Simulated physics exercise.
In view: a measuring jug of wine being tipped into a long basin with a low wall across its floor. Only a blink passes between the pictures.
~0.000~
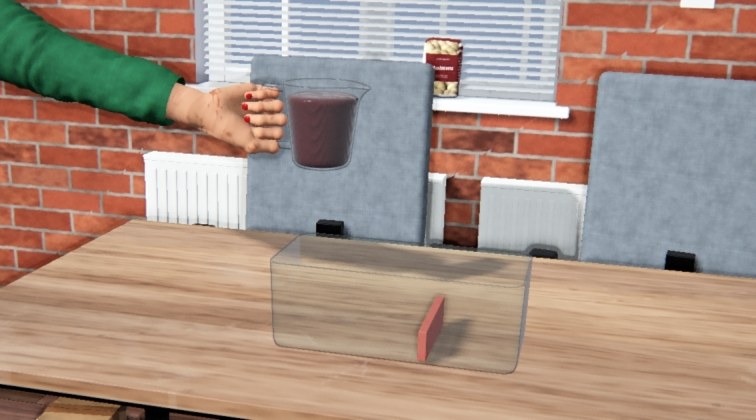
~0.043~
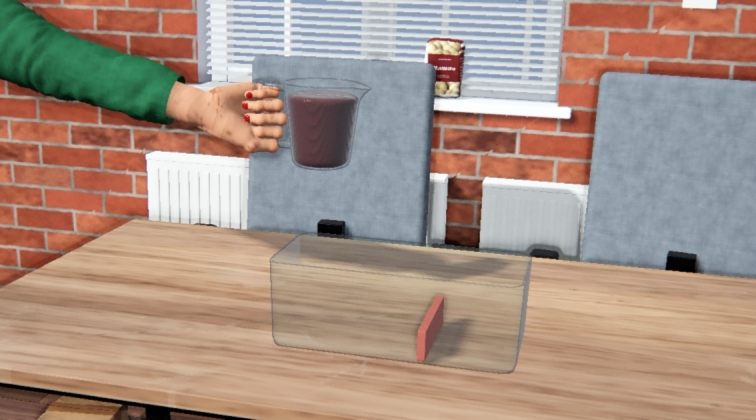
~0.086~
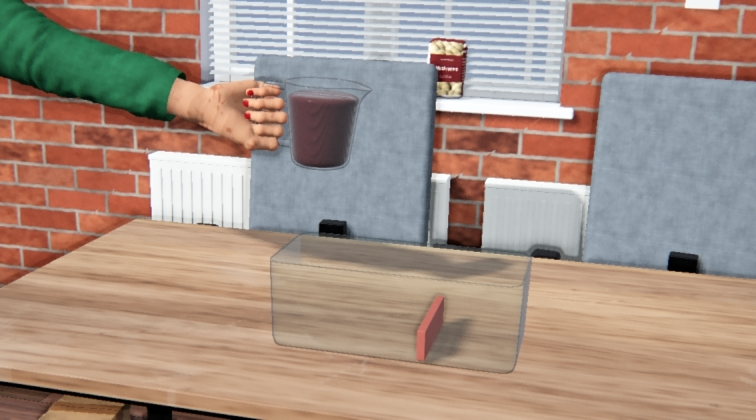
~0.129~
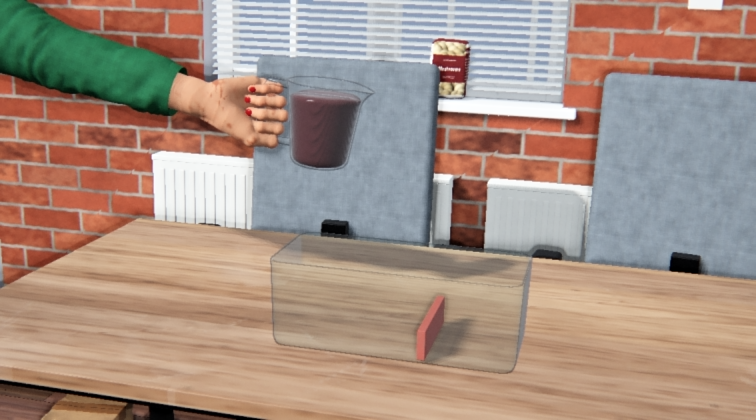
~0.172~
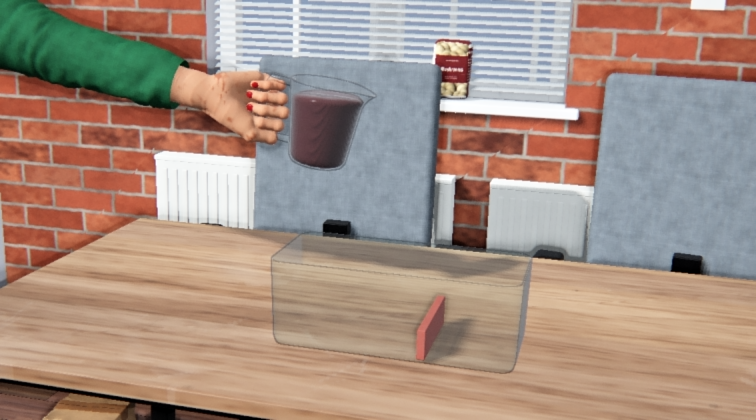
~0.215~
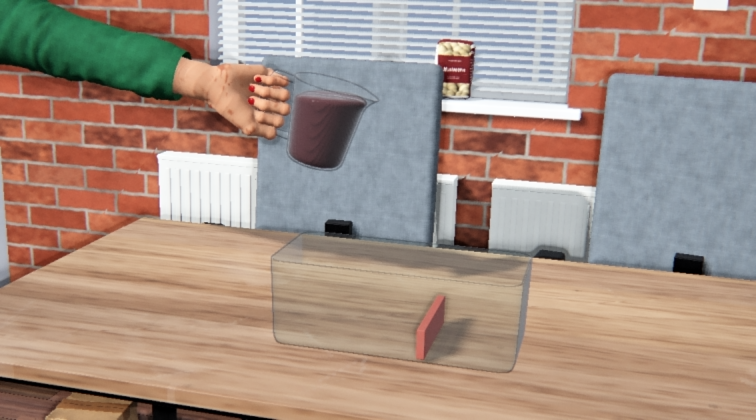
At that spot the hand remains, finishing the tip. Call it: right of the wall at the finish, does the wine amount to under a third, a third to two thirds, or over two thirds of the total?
Under a third of the total.
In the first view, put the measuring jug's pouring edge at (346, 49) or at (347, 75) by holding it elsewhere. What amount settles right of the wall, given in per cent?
In order: Close to 5 and 5 percent.
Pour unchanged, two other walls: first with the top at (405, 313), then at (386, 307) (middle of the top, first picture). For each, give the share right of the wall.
Respectively 90 and 95 per cent, approximately.
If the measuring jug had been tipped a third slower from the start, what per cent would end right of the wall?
It comes to some 30 per cent.
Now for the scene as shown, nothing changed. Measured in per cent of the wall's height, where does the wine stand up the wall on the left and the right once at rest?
30 per cent for the left part, 10 for the right.
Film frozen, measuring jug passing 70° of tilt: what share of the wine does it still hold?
My estimate is close to 75 percent remaining.
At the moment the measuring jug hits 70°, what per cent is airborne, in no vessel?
20 %.
A moment on, the measuring jug is tipped part way and 74 per cent is still to pour, 4 is left of the wall and 0 right of it.
Next, the measuring jug is tipped on its side and 24 per cent is still to pour, 35 is left of the wall and 16 right of it.
Then the measuring jug is tipped on its side and 2 per cent is still to pour, 72 is left of the wall and 17 right of it.
Later the measuring jug is tipped on its side and 0 per cent is still to pour, 77 is left of the wall and 19 right of it.
In the end 78 per cent lies left of the wall, 19 right of it and 3 outside.
